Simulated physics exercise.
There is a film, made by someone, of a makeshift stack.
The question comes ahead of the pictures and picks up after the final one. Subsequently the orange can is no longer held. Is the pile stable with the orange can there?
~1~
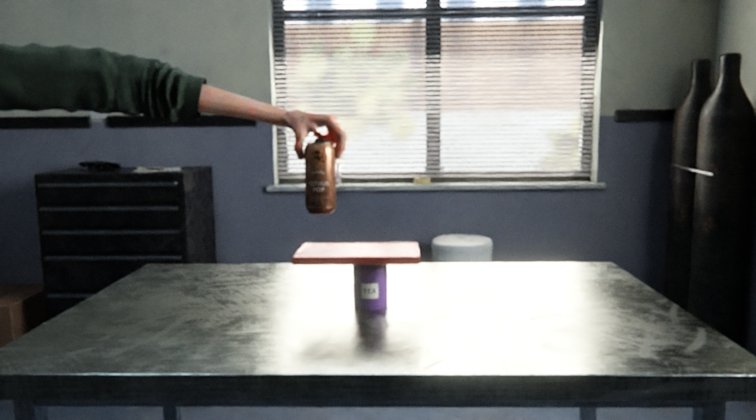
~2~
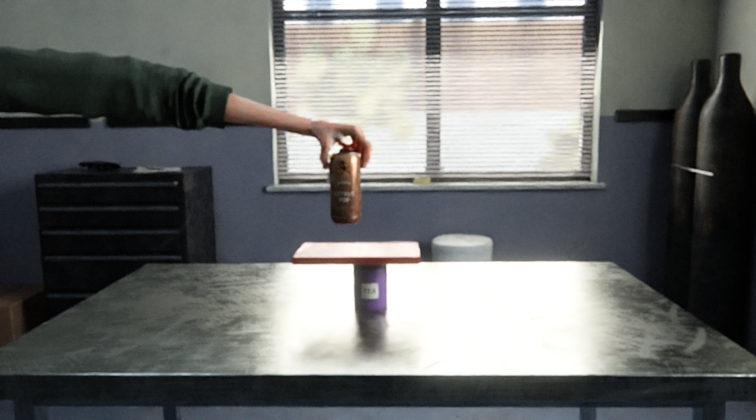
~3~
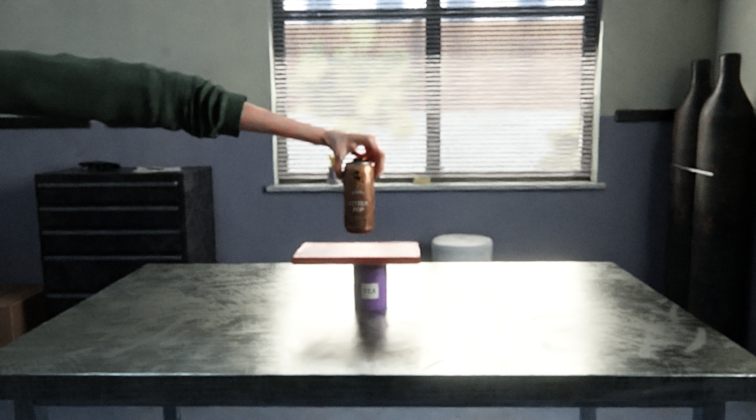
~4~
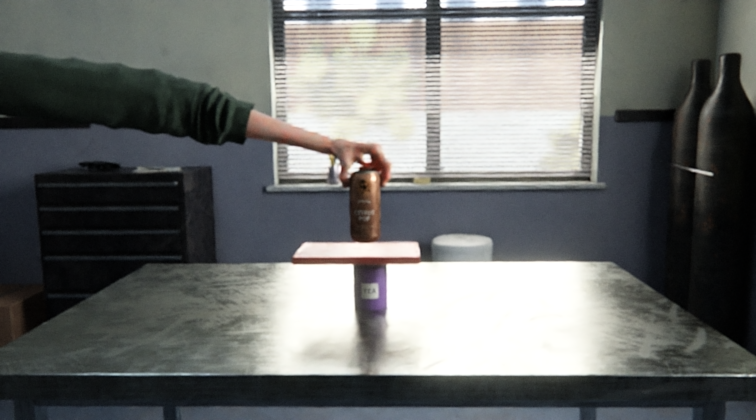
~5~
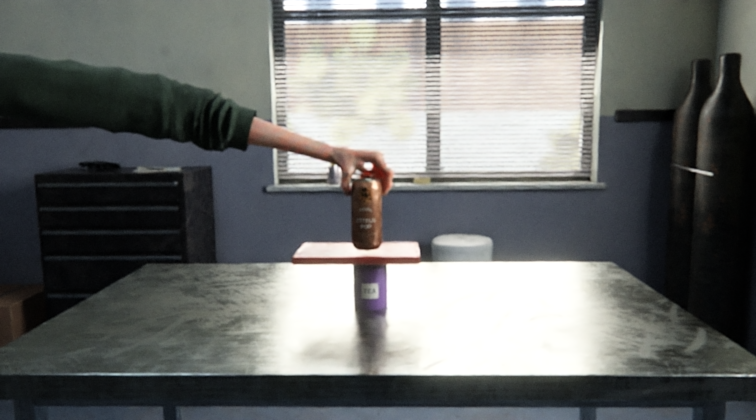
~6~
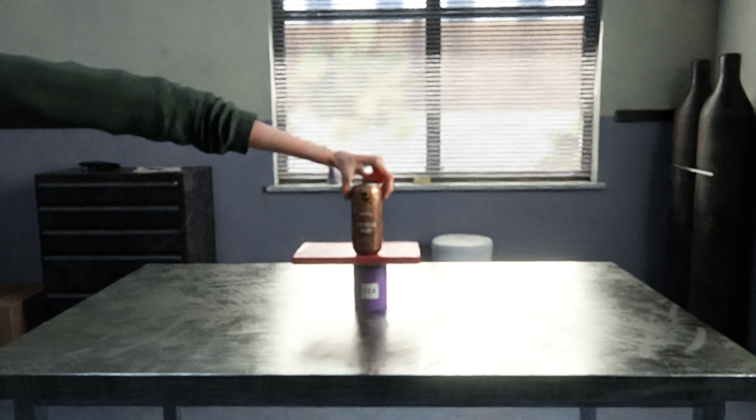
The stack carries the load.
Then, 0.20 s later than the last frame, all is still.
Then, 0.40 s later than the last frame, orange can resting near (367, 219).
When it is over, all 3 as before. End places, in pixels of the last picture, orange can near (367, 219). The stack holds.
